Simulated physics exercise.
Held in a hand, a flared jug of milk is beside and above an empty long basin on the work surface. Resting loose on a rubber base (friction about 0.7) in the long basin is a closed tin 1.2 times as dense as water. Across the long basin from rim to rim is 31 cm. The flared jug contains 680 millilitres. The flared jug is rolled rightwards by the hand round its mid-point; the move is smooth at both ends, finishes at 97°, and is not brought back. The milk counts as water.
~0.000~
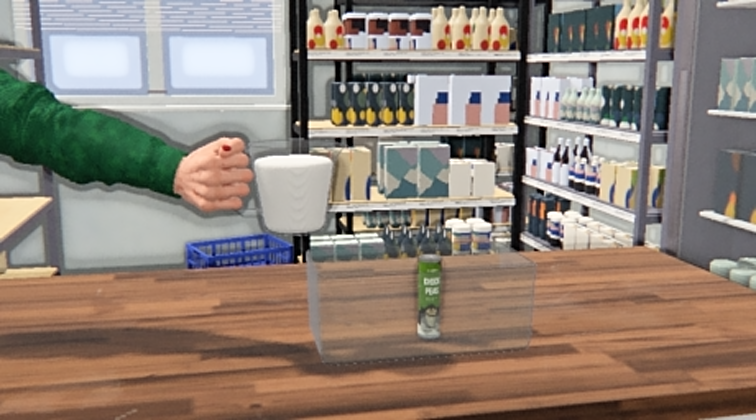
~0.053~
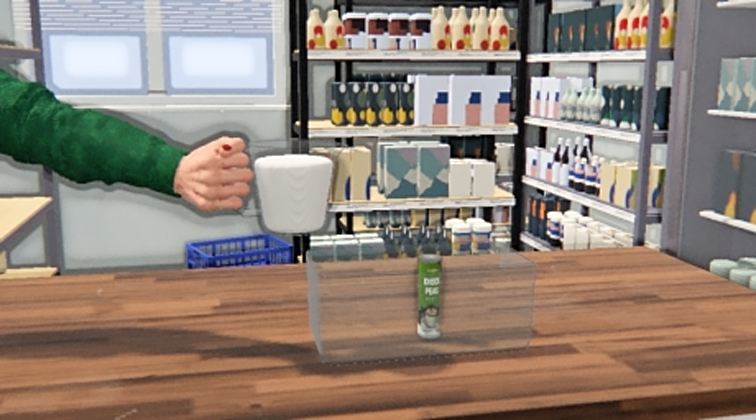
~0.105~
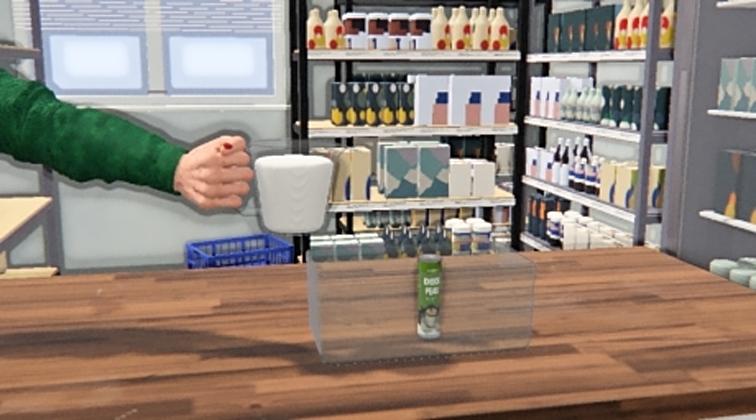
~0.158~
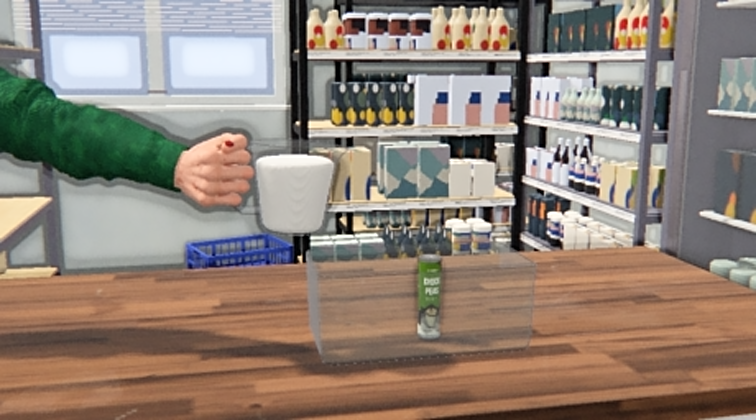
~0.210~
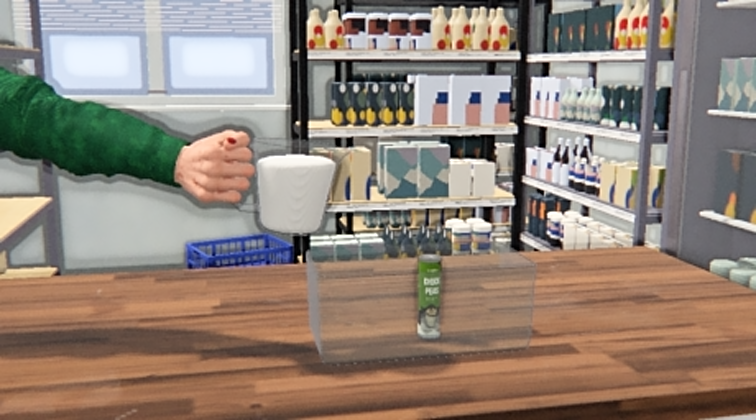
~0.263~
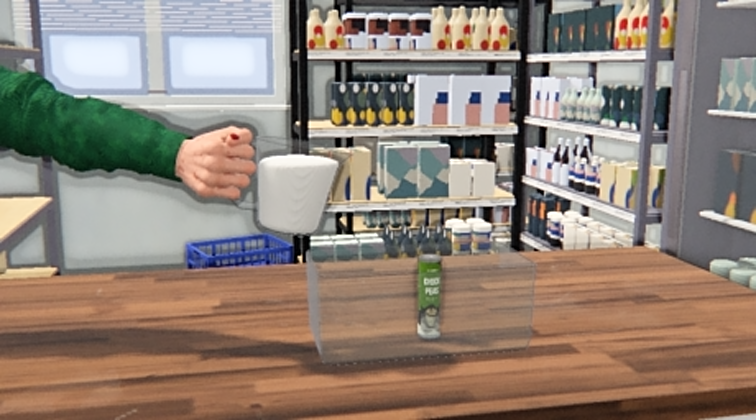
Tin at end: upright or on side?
Watch, it's going to keep its feet.
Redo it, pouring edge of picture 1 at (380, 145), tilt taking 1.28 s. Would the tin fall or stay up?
Result: Tin tipped over.
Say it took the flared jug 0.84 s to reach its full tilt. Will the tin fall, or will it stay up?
With that tilt, the tin stays on its base.
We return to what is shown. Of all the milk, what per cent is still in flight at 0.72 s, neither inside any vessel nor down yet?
Share: Roughly 12 per cent.
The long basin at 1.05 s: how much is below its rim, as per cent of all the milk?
Roughly 56 %.
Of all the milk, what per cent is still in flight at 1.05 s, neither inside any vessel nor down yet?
About 14 percent.
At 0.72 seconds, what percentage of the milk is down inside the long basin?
About 5 per cent.
Then, 0.72 s in, the tilt is 58° and 83 per cent is still to pour; the tin stands where it began.
Then, 1.05 s in, the tilt is 90° and 29 per cent is still to pour; the tin stands where it began.
Then, 1.40 s in, the tilt is 97° and 2 per cent is still to pour; the tin stands where it began.
Then, 1.78 s in, the tilt is 97° and 0 per cent is still to pour; the tin stands where it began.
Finally, the tin stands where it began.
